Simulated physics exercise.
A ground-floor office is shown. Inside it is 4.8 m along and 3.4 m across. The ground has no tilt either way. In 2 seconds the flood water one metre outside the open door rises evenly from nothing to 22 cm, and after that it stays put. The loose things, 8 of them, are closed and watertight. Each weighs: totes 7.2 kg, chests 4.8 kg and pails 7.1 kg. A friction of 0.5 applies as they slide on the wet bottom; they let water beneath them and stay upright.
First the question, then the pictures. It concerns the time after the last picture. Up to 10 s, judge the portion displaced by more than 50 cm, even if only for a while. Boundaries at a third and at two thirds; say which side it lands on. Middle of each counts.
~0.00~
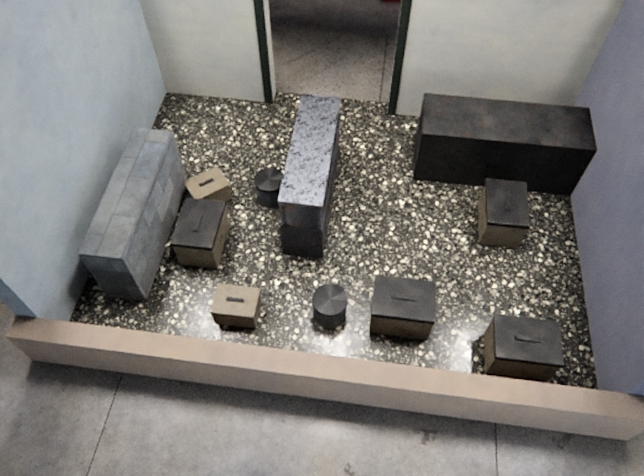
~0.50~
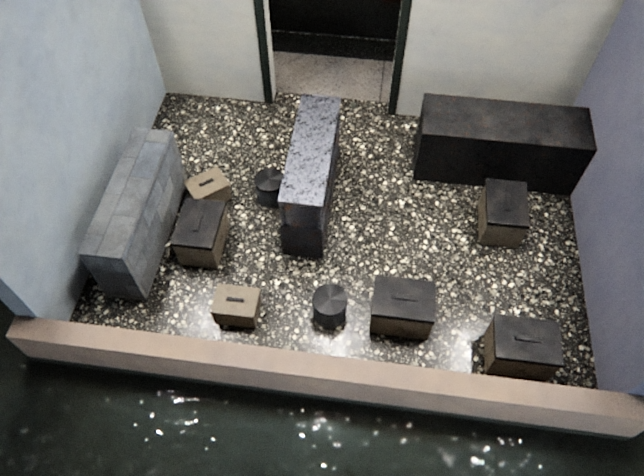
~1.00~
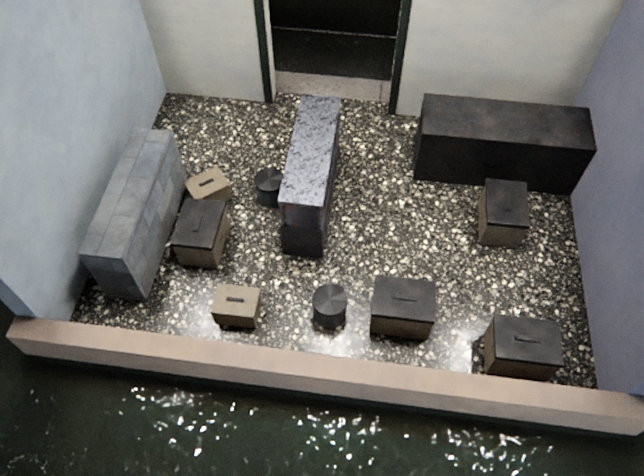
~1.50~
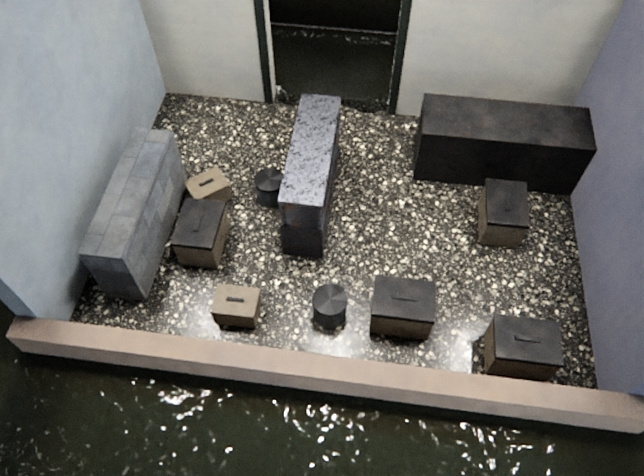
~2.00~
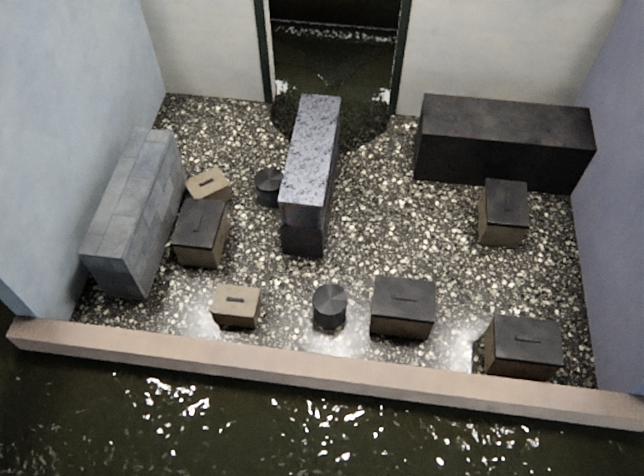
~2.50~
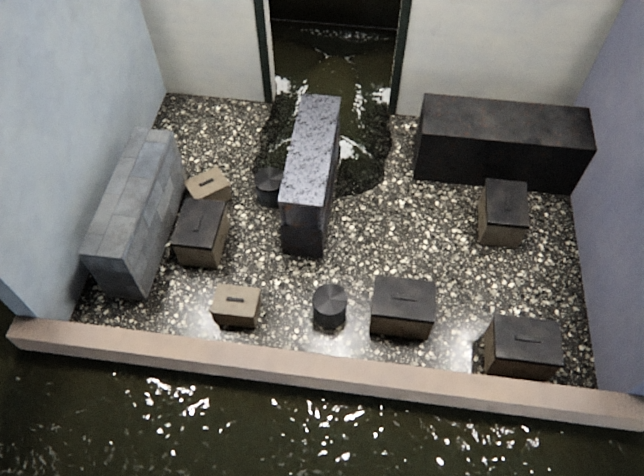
Watching this, the moved portion will reach or pass two thirds.
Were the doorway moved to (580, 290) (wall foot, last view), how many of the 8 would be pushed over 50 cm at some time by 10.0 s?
In that case the number is 6.
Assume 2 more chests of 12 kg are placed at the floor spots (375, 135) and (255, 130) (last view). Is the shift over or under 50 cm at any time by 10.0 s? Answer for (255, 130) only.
Above the mark.
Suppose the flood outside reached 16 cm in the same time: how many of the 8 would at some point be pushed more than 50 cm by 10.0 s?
5.
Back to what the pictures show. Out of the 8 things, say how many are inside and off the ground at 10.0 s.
It comes to 8.
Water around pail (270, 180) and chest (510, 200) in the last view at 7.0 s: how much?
Some 8 cm at the first, some 3 cm at the second.
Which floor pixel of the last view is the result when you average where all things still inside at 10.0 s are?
At about (383, 277).
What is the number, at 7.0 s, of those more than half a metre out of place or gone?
5.
After 3.5 s 0 of 8 are over 50 cm from their spots; 1 afloat.
After 4.5 s 3 of 8 are over 50 cm from their spots; 0 afloat.
After 7.0 s 5 of 8 are over 50 cm from their spots; 7 afloat.
After 10.0 s 8 of 8 are over 50 cm from their spots, and 8 have been at some point; 8 afloat.
